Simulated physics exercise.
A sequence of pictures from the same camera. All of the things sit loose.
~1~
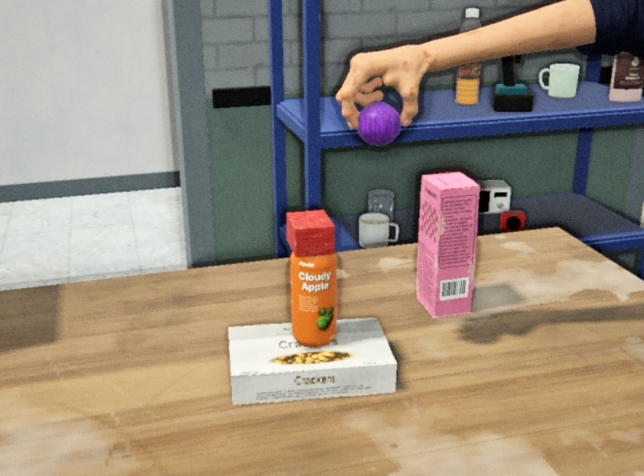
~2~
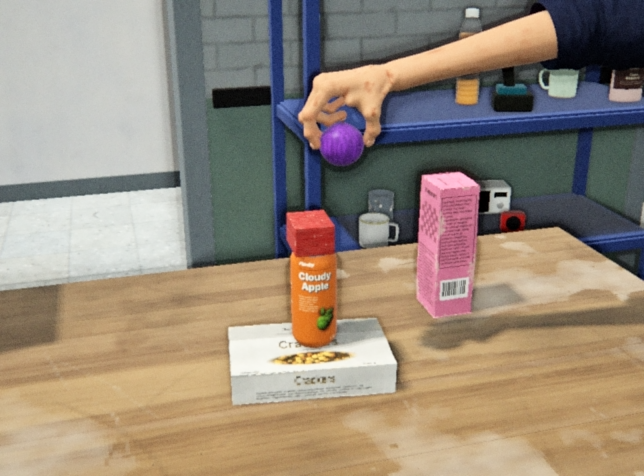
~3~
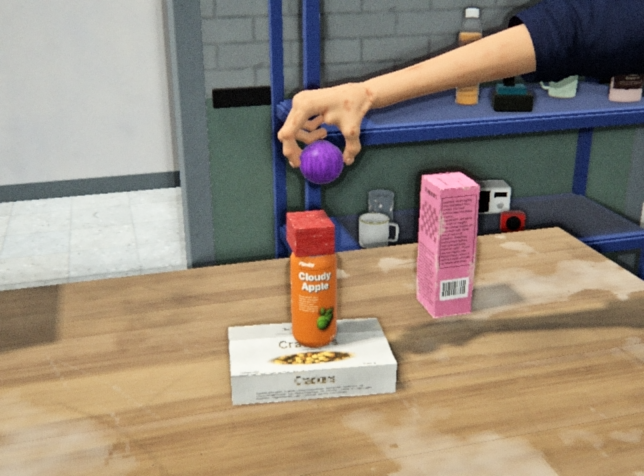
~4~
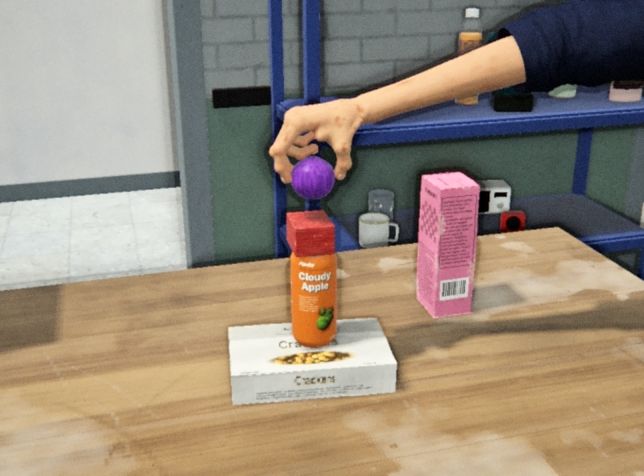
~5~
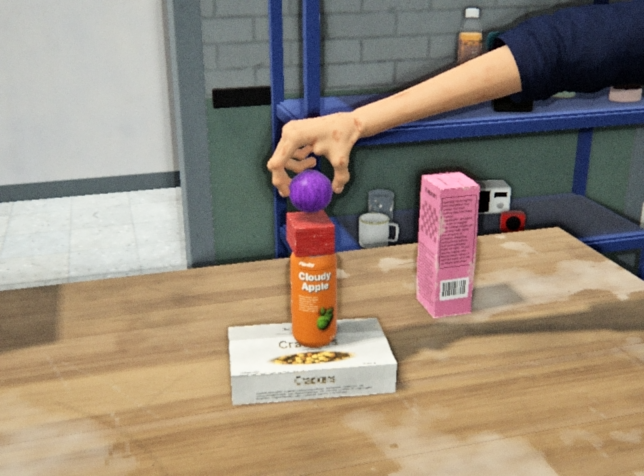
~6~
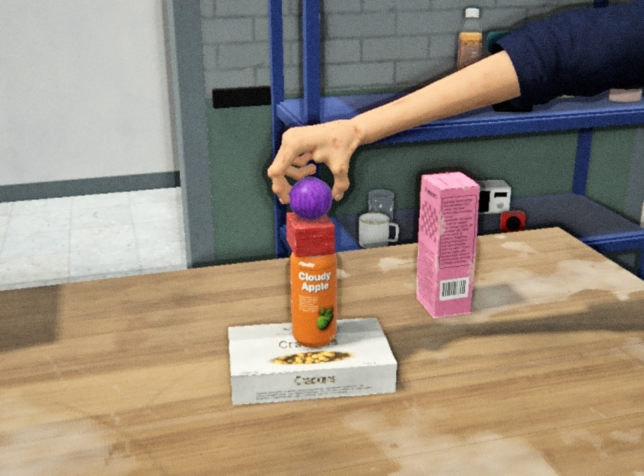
A purple onion, held in the fingertips of a hand reaching in from the upper right, hangs above a wooden table seen from slightly above by a still camera, with blue shelves behind. On the table, an orange can with a red top stands on a white packet of crackers, left of a pink carton. The hand carries the onion left and downward, then lowers it more slowly onto the red top, fingers still around it.
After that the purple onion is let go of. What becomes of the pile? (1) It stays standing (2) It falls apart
Option 1: It stays standing.
Then, 1.10 s past the last view, things are still on the move.
Then, 2.10 s past the last view, nothing moves.
Finally, all 5 still in place. Final places as the last picture's camera would see them, purple onion near (310, 199). The pile keeps its balance.
